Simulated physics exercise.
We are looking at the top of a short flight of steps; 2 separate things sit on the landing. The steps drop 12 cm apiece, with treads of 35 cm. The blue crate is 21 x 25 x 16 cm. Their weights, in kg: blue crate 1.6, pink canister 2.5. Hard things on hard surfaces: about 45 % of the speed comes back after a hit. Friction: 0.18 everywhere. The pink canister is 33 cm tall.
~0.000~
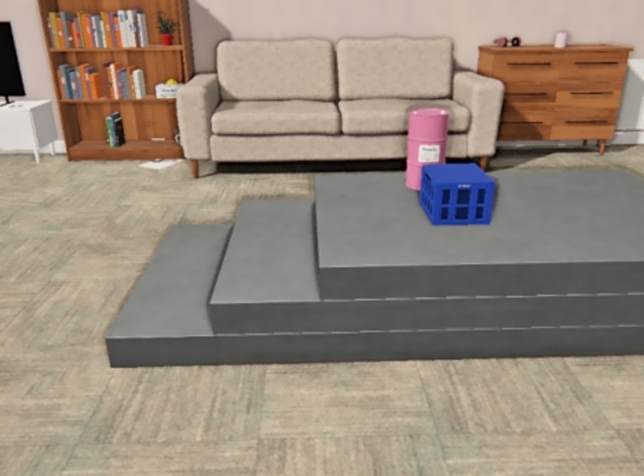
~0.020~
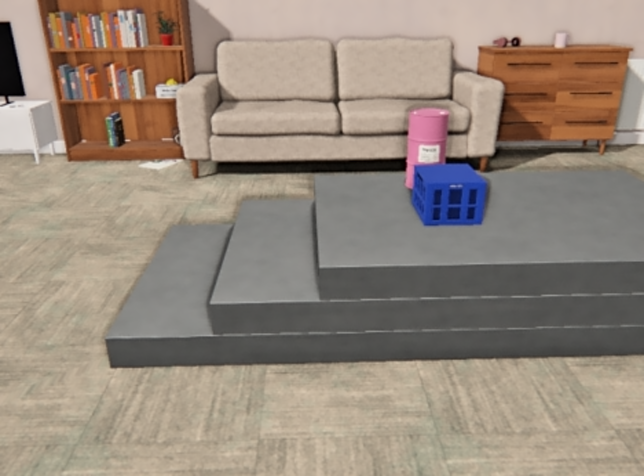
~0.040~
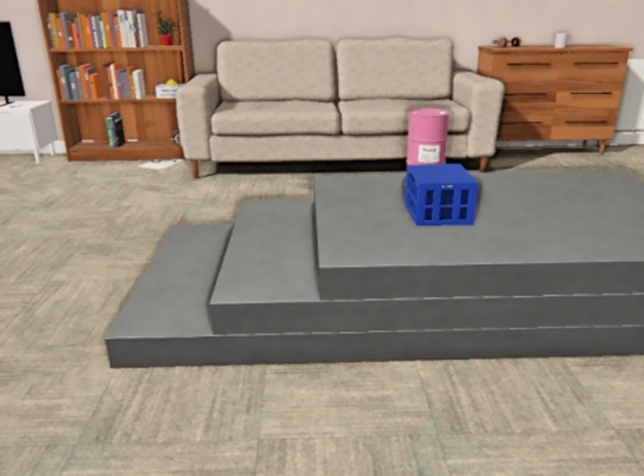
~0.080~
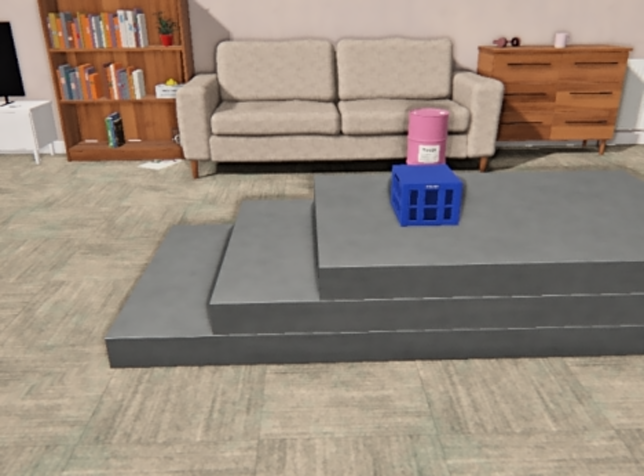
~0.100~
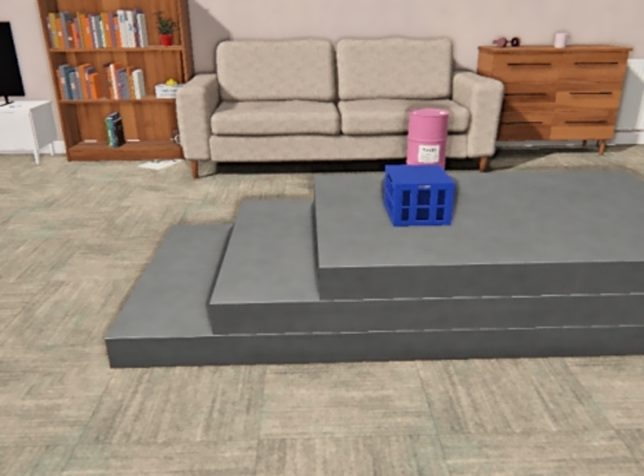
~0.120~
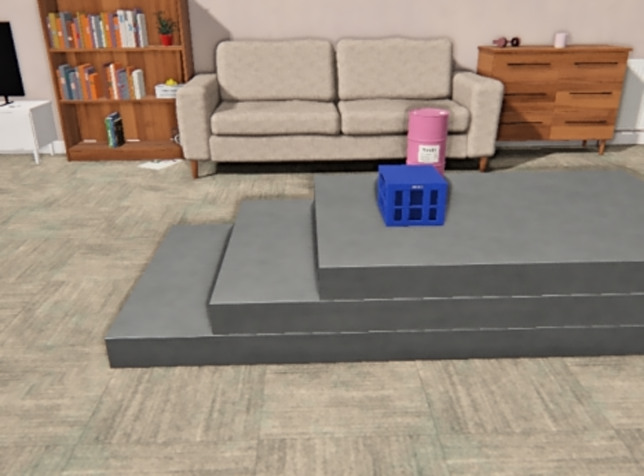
A blue crate slid slowly a short way to the left along the top of some low grey steps, passing in front of a pink canister that stayed still, with a beige sofa behind.
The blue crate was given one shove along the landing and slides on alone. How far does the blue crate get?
The crate comes to rest caught on a step.
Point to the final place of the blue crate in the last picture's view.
Near (241, 221).
Around 0.32 s, 13 cm to the first step; blue crate near (351, 195).
Around 0.52 s, 2 cm past the top edge and 0 cm lower; blue crate near (310, 196).
Around 0.82 s, 17 cm past the top edge and 7 cm lower; blue crate near (272, 214).
Finally (1.5 s), 29 cm past the top edge and 10 cm lower; pink canister still in place (within 12 cm). Final places as that camera would see them, blue crate near (241, 221).
